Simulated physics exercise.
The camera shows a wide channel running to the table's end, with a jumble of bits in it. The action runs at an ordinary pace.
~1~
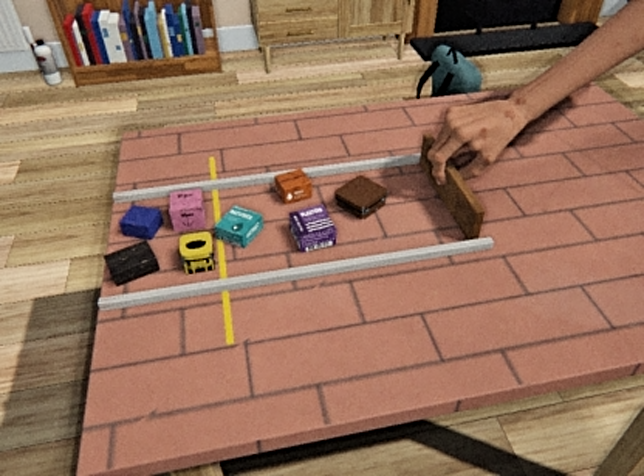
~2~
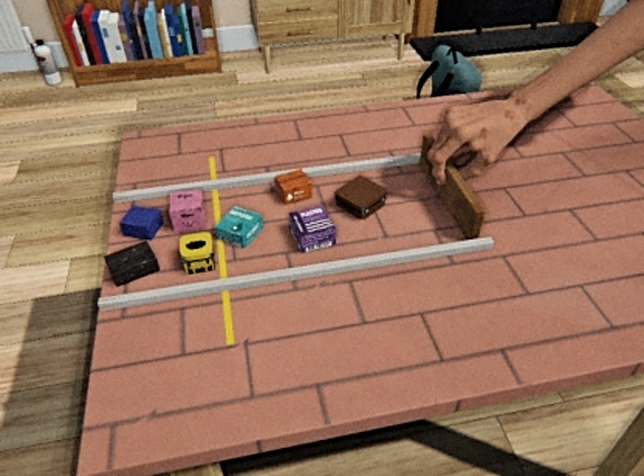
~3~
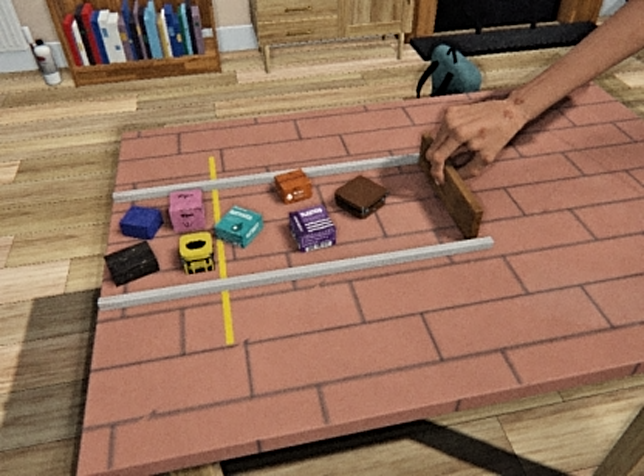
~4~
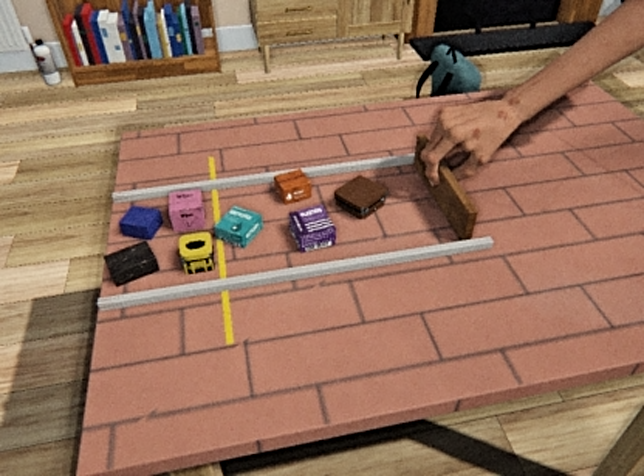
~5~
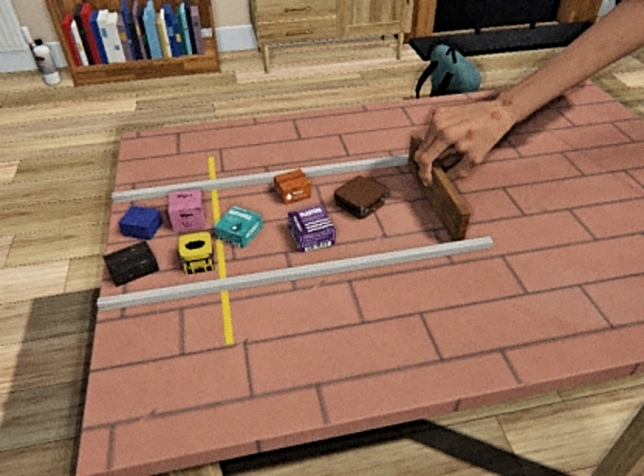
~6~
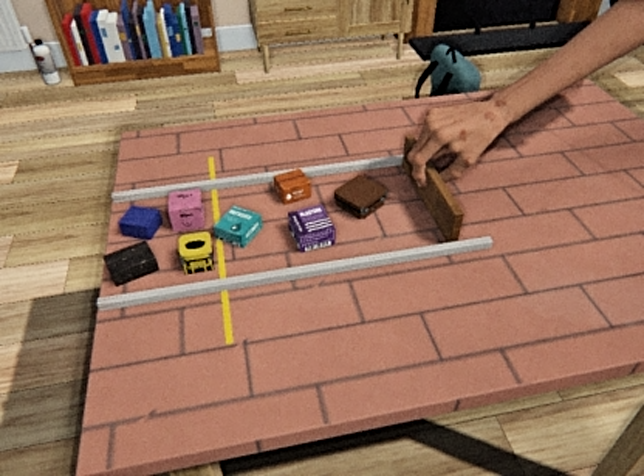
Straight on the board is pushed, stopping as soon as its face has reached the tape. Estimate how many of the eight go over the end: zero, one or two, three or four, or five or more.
My estimate: Zero.
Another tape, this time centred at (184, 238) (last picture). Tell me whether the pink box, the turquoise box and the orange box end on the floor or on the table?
Okay, the pink box sits tight, the turquoise box sits tight, and the orange box sits tight.
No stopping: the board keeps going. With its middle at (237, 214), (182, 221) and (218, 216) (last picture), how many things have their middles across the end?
The numbers are 0, 2 and 0.
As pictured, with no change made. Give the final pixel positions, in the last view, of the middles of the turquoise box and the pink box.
Around (164, 240), then around (158, 208).
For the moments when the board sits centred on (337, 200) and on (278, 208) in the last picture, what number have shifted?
The count reaches 3 first and 4 second.
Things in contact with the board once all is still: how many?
That comes to 3.
Soon after, none off yet; black block at rest near (131, 263); blue block at rest near (141, 222); pink box at rest near (187, 210).
After that, none off yet; black block at rest near (131, 263); blue block at rest near (141, 222); pink box at rest near (178, 208).
In the end, the number that fall off is zero.
